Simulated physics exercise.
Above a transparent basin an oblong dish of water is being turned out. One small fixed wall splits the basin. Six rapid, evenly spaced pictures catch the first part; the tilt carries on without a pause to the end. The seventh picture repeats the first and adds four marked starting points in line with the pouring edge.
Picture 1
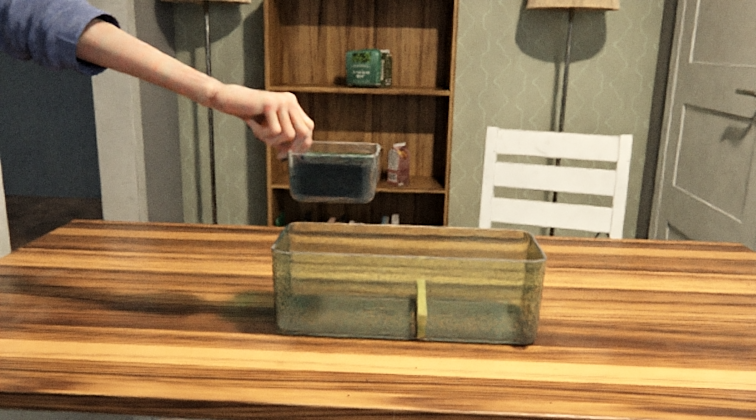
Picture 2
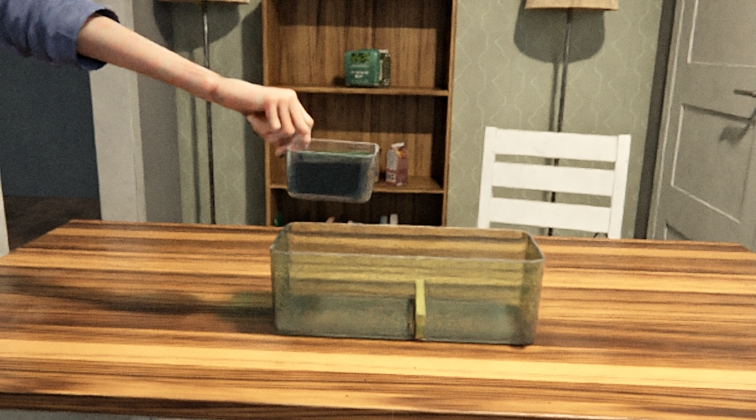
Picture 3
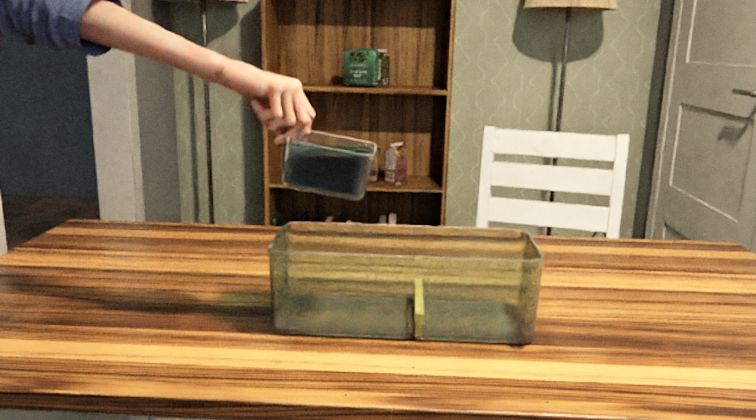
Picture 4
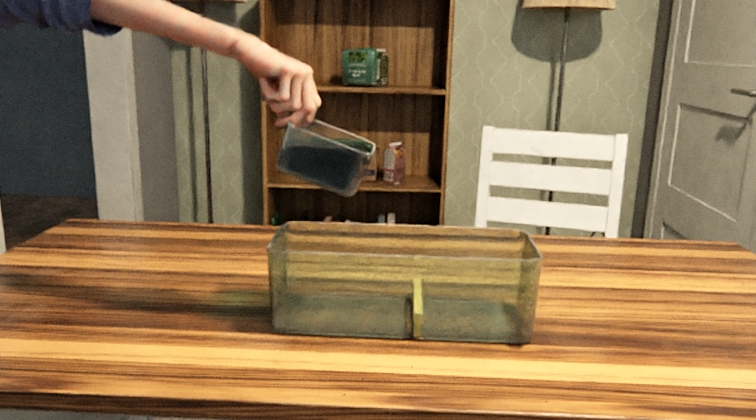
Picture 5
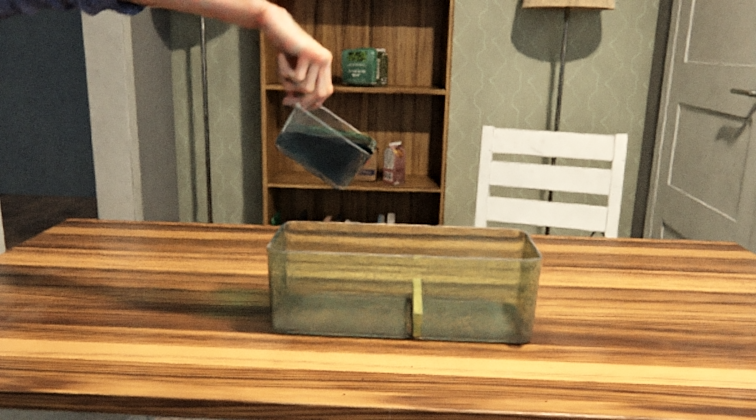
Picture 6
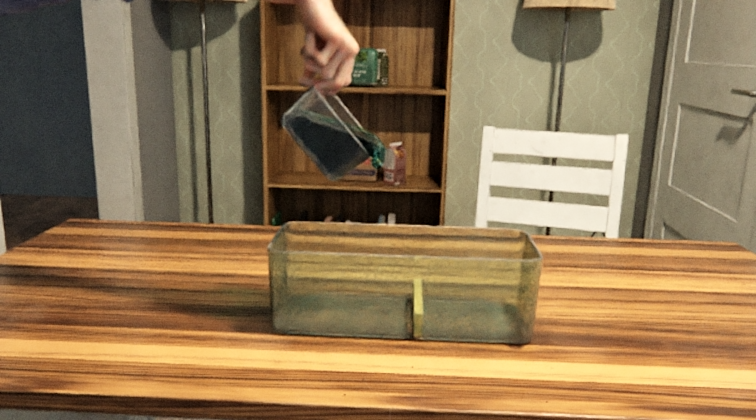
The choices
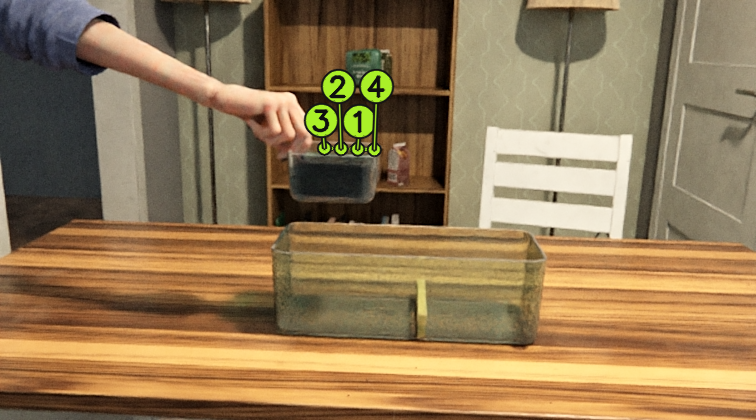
A hand tilts a small clear dish of dark water rightward above a transparent basin.
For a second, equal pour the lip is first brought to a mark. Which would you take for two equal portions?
Place 2.
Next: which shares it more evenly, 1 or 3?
1 it is.
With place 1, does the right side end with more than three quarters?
No, it does not.
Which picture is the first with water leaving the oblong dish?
In picture 5.
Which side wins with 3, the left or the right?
The left side.
On the marked copy, 1 at (357, 149); 2 at (341, 148); 3 at (324, 148); 4 at (374, 149).
With 1, about 31 % ends left of the wall and 67 % right of it.
With 2, about 49 % ends left of the wall and 48 % right of it; 4 % is lost outside.
With 3, about 73 % ends left of the wall and 17 % right of it; 10 % is lost outside.
With 4, about 23 % ends left of the wall and 74 % right of it; 4 % is lost outside.
